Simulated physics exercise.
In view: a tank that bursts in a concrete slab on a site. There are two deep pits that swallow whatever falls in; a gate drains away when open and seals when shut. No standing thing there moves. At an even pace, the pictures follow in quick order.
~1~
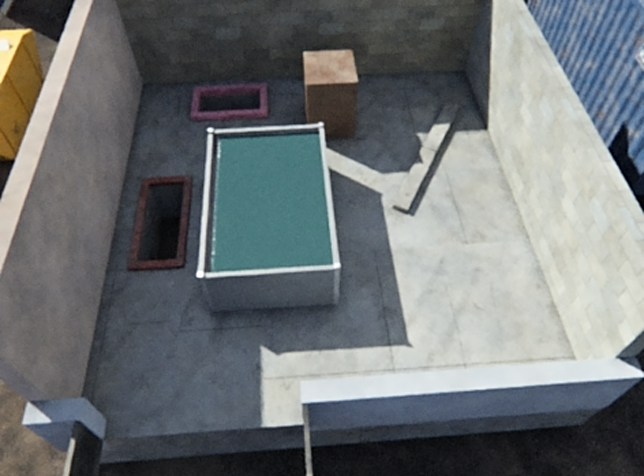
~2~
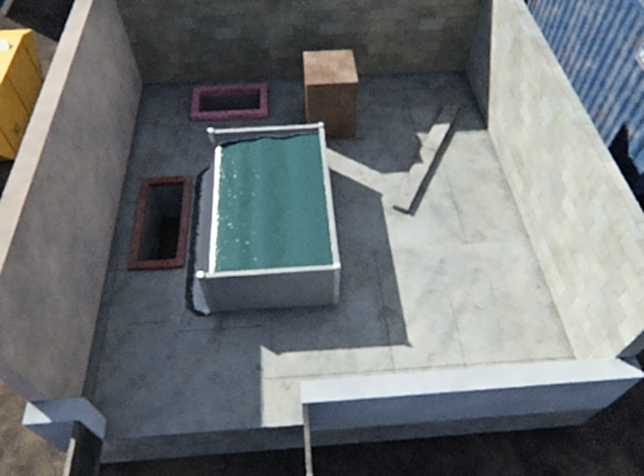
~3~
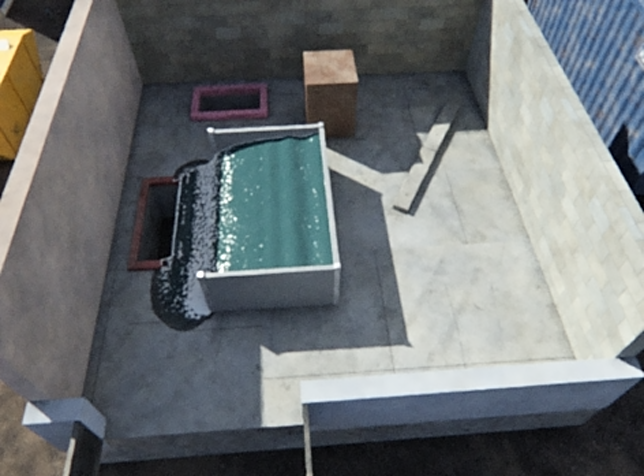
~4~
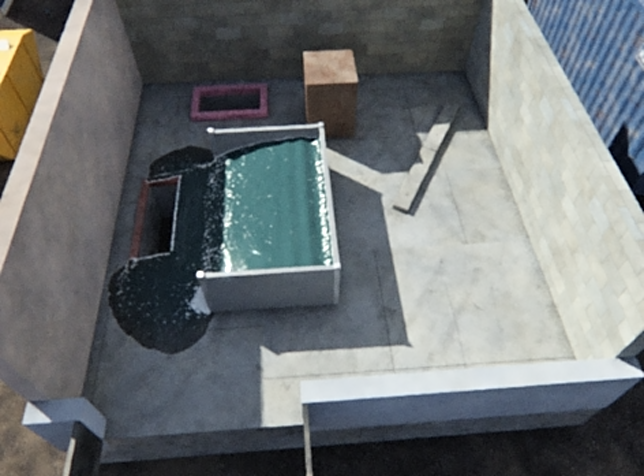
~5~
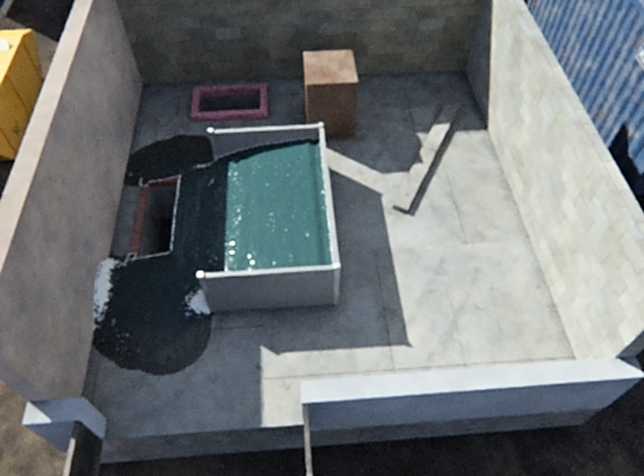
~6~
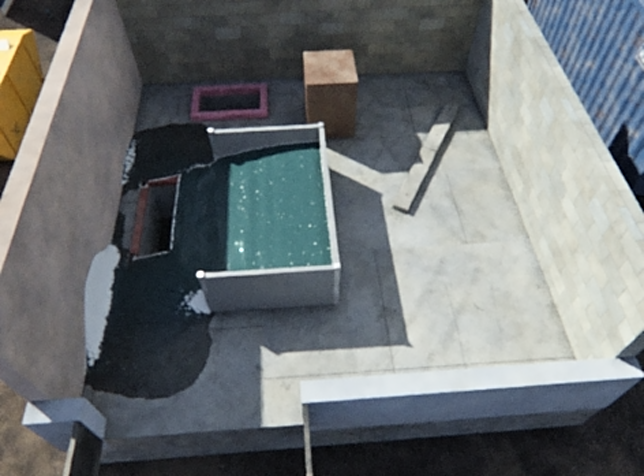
Teal water lies still in a white-rimmed open tank on a walled concrete slab, seen from high above by a camera that stays fixed. A dark red-framed opening sits to its left, a pink-framed one and a brown block behind, with yellow and blue shapes outside the walls. The water bursts from the tank's left side, surges around the red-framed opening and spreads darkly to the left wall, foaming white.
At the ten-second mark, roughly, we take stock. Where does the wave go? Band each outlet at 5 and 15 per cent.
The gate will be a major outlet past fifteen per cent; the pink pit will be a minor outlet short of five per cent; the red pit will be a major outlet past fifteen per cent.
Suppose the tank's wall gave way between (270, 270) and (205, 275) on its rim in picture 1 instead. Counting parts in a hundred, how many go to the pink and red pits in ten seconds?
For pink it's about 0 per cent, and for red about 0 per cent.
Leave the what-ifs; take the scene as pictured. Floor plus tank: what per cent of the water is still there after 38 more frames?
Estimate: 40 %.
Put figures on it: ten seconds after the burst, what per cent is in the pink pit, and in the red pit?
Estimated: 2 per cent and 46 per cent respectively.
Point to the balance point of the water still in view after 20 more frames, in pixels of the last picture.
Close to (212, 221).
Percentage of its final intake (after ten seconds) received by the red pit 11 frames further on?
About 80 per cent.
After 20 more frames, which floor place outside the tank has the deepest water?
Answer: (172, 88).
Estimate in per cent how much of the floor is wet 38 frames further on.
About 55 per cent.
A moment on, water covers 20 % of the floor; the gate 0 %, the pink pit 0 %, the red pit 26 %.
Next, water covers 25 % of the floor; the gate 3 %, the pink pit 0 %, the red pit 37 %.
Then, water covers 40 % of the floor; the gate 8 %, the pink pit 1 %, the red pit 43 %.
Later, water covers 55 % of the floor; the gate 14 %, the pink pit 1 %, the red pit 46 %.
In the end, water covers 60 % of the floor; the gate 17 %, the pink pit 1 %, the red pit 46 %.
